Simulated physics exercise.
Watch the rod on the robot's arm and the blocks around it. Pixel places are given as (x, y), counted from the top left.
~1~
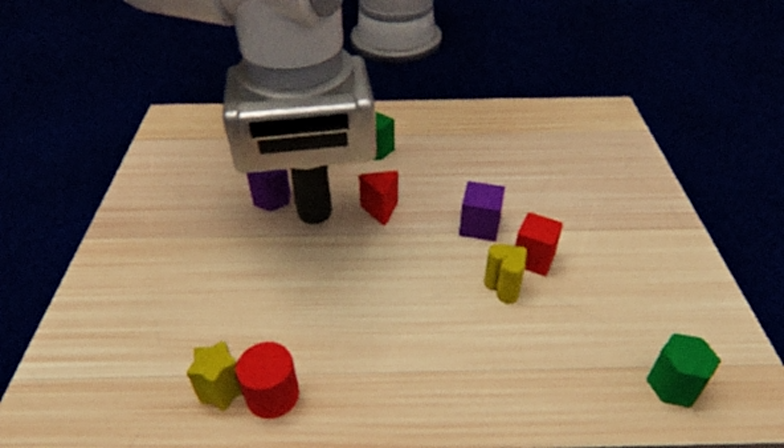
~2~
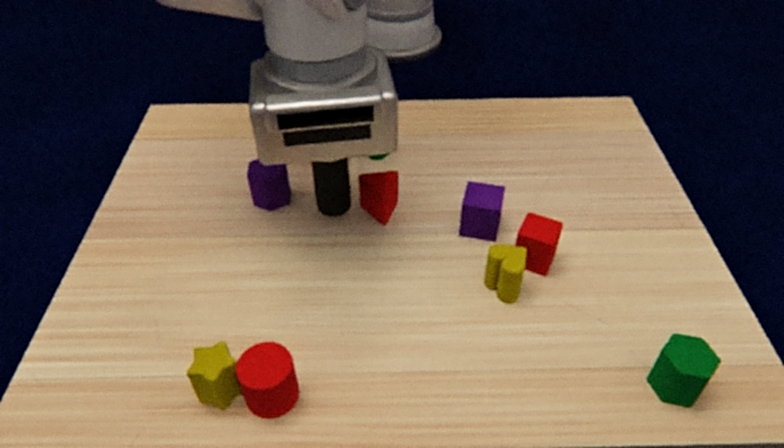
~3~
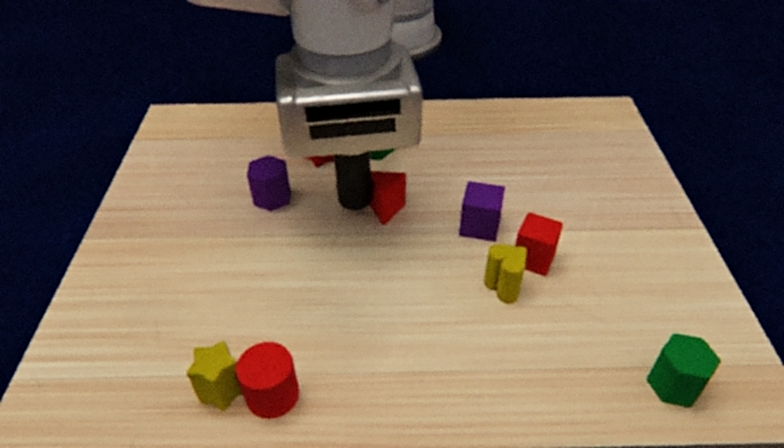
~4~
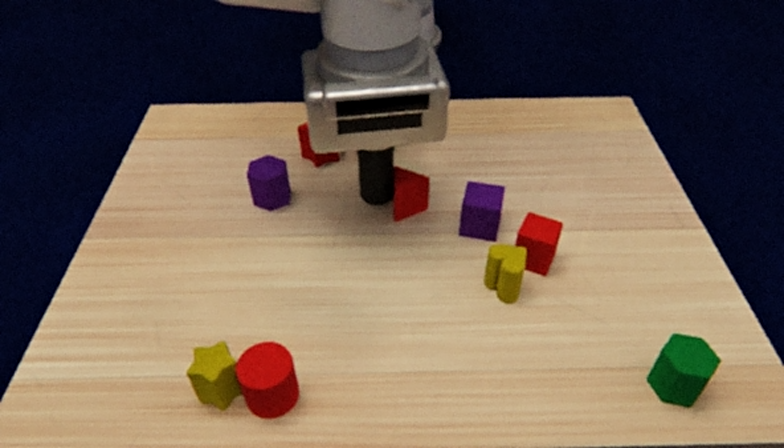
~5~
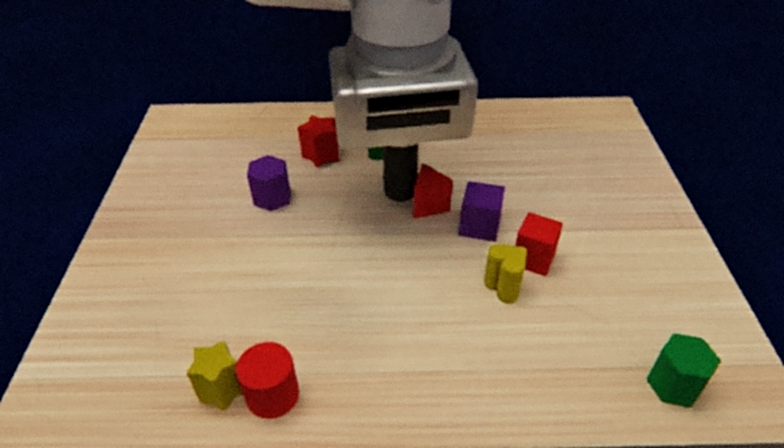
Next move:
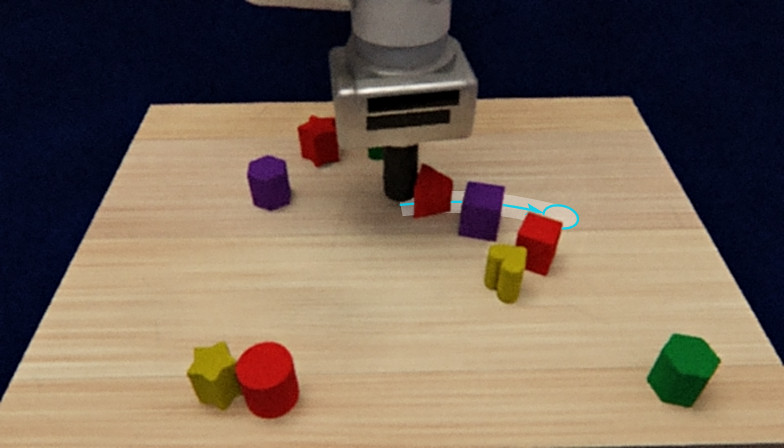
A robot arm with a dark rod moved right across a wooden table scattered with colored blocks, reached a red triangular block, and pushed it a short way toward a purple cube.
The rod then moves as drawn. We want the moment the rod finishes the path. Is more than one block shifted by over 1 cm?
Yes, that is what happens.
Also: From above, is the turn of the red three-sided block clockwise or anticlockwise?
My answer: Anticlockwise.
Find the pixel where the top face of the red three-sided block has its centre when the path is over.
Somewhere near (599, 184).
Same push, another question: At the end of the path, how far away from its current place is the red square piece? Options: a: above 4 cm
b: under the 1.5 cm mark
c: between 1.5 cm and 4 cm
Correct choice: B.
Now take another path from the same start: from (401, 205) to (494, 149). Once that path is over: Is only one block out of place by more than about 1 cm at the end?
Short answer: Yes.
The drawn path runs from (401, 205) over (453, 202) and (507, 206) to (561, 217).
On the path given first. One third of the way, rod (455, 189); red three-sided block (486, 172); purple square piece (493, 197), turned 30° clockwise.
Two thirds of the way, rod (510, 193); red three-sided block (544, 178); purple square piece (502, 200), turned 65° clockwise.
At the end, rod (564, 204); red three-sided block (599, 184), turned 20° anticlockwise; purple square piece (502, 200), turned 65° clockwise; red square piece not moved.
